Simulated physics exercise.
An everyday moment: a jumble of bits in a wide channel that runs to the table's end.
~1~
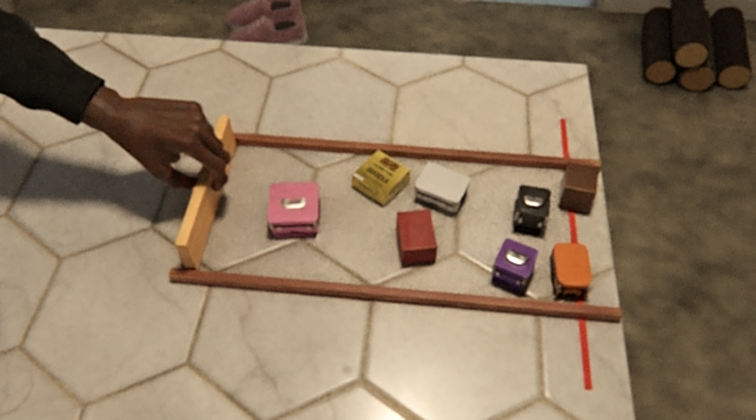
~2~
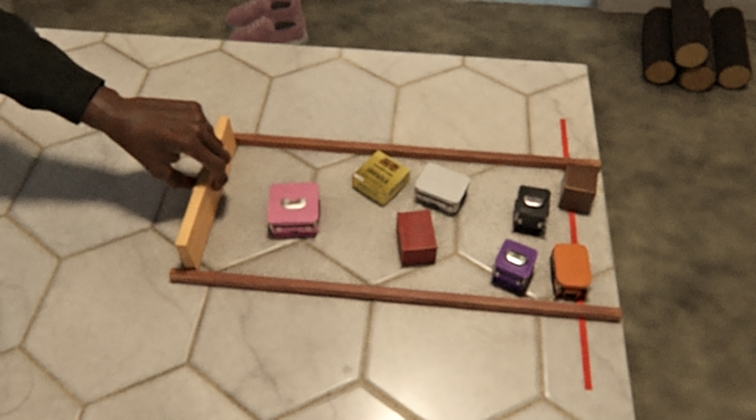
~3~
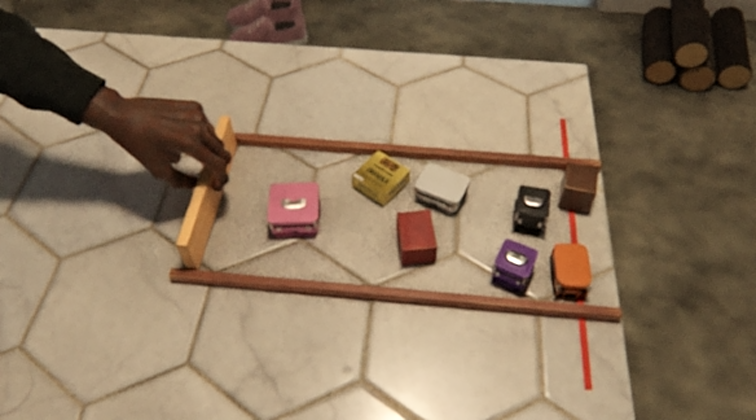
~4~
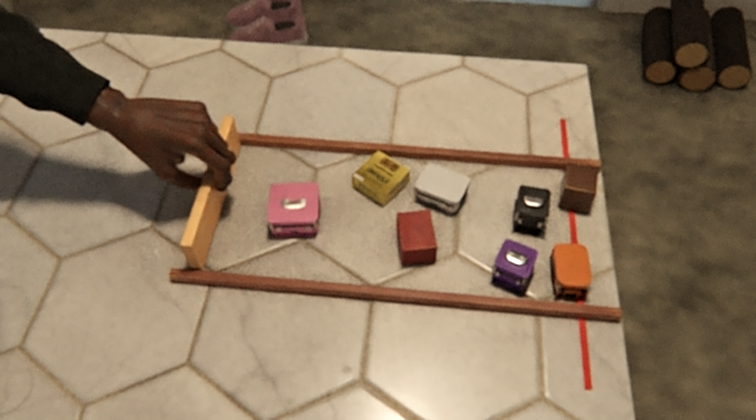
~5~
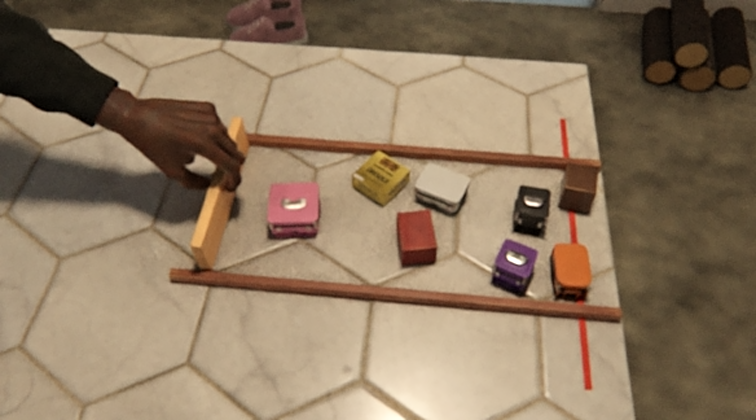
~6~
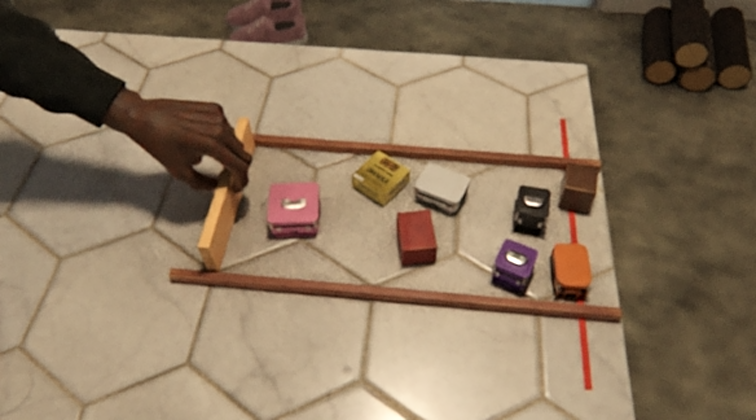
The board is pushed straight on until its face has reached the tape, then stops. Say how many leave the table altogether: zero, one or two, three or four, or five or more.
As it turns out, the number that fall off is five or more.
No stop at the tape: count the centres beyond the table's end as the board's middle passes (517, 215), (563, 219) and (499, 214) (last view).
It would be 3, 6 and 1.
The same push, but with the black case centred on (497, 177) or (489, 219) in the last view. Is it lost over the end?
In that order, it is lost; goes over.
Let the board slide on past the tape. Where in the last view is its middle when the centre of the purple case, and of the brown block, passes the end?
Its middle is around (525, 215) and around (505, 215).
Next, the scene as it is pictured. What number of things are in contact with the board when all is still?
2 of them.
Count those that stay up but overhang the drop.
It comes to 2.
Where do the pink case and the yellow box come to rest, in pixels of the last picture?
About (602, 236), and the other about (592, 182).
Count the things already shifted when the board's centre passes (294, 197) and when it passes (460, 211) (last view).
At the one place 1, at the other 7.
Soon after, none off yet; brown block at rest near (578, 188); orange case at rest near (570, 271); black case at rest near (531, 210).
In the end, the number that fall off is five or more; gone, red block, white case, purple case, black case, orange case and brown block.
